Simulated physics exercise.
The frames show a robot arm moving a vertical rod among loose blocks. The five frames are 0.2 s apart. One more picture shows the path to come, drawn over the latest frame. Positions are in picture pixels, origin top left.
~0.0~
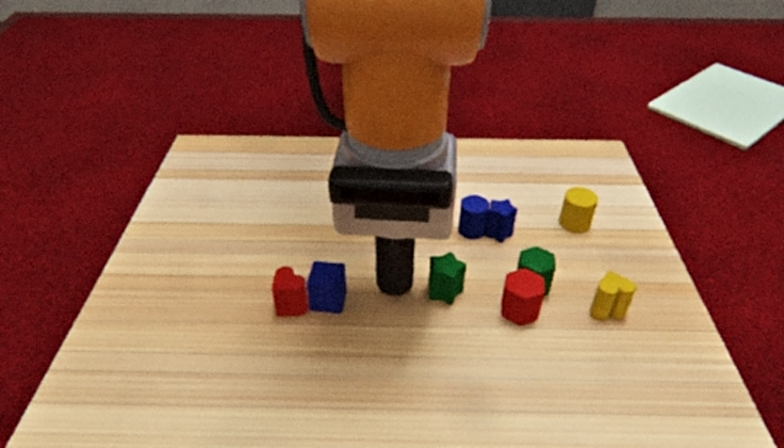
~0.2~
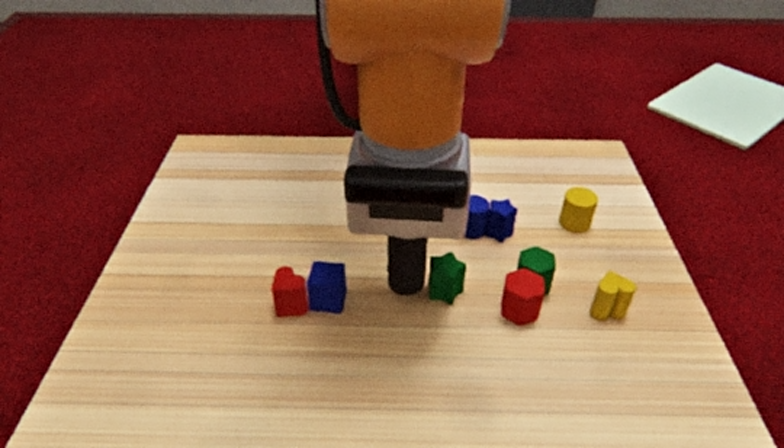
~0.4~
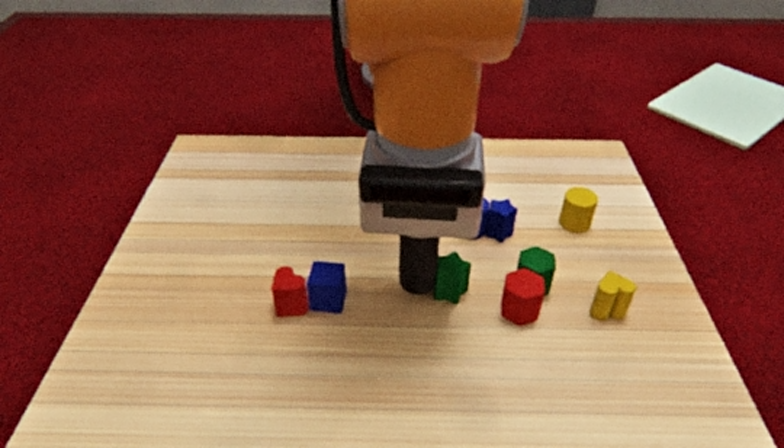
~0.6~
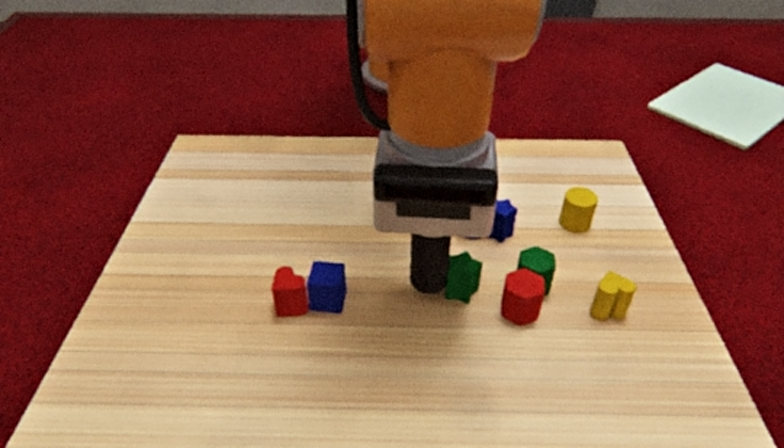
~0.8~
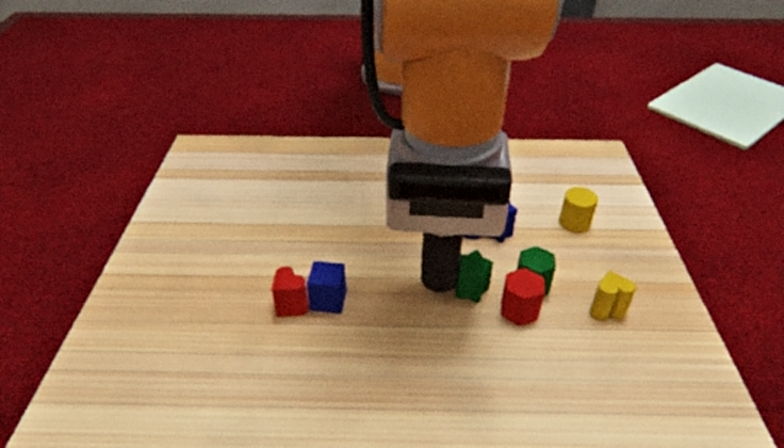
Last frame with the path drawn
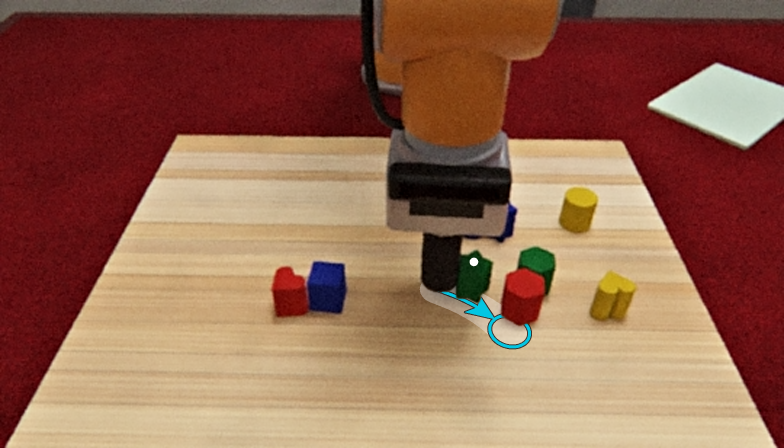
On a wooden board over a red surface, an orange robot arm moves a dark vertical rod rightward among small coloured blocks, then pushes the green star block a short way right toward the red and green hexagonal blocks.
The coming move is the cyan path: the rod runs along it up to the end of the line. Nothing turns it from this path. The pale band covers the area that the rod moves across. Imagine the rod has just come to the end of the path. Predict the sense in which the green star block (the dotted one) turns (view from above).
Spins counterclockwise.
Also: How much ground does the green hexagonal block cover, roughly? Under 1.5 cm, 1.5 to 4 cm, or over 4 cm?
Under 1.5 cm.
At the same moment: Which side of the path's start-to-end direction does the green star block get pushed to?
Shifted left.
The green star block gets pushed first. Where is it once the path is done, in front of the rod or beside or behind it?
The rod passes it.
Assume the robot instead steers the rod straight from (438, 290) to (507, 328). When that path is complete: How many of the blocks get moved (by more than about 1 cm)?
Two blocks move more than 1 cm.
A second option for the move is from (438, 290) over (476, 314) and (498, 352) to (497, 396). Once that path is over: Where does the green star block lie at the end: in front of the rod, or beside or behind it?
Slid off.
The drawn path runs from (438, 290) through (464, 300) and (487, 314) to (510, 331); the dot is on the green star block.
On the path given first. Halfway along, rod (477, 297); green star block (507, 267), turned 30° anticlockwise; red hexagonal block (541, 287), turned 25° clockwise.
At the end, rod (512, 321); green star block (512, 267), turned 50° anticlockwise; red hexagonal block (545, 287), turned 25° clockwise; green hexagonal block (541, 258).
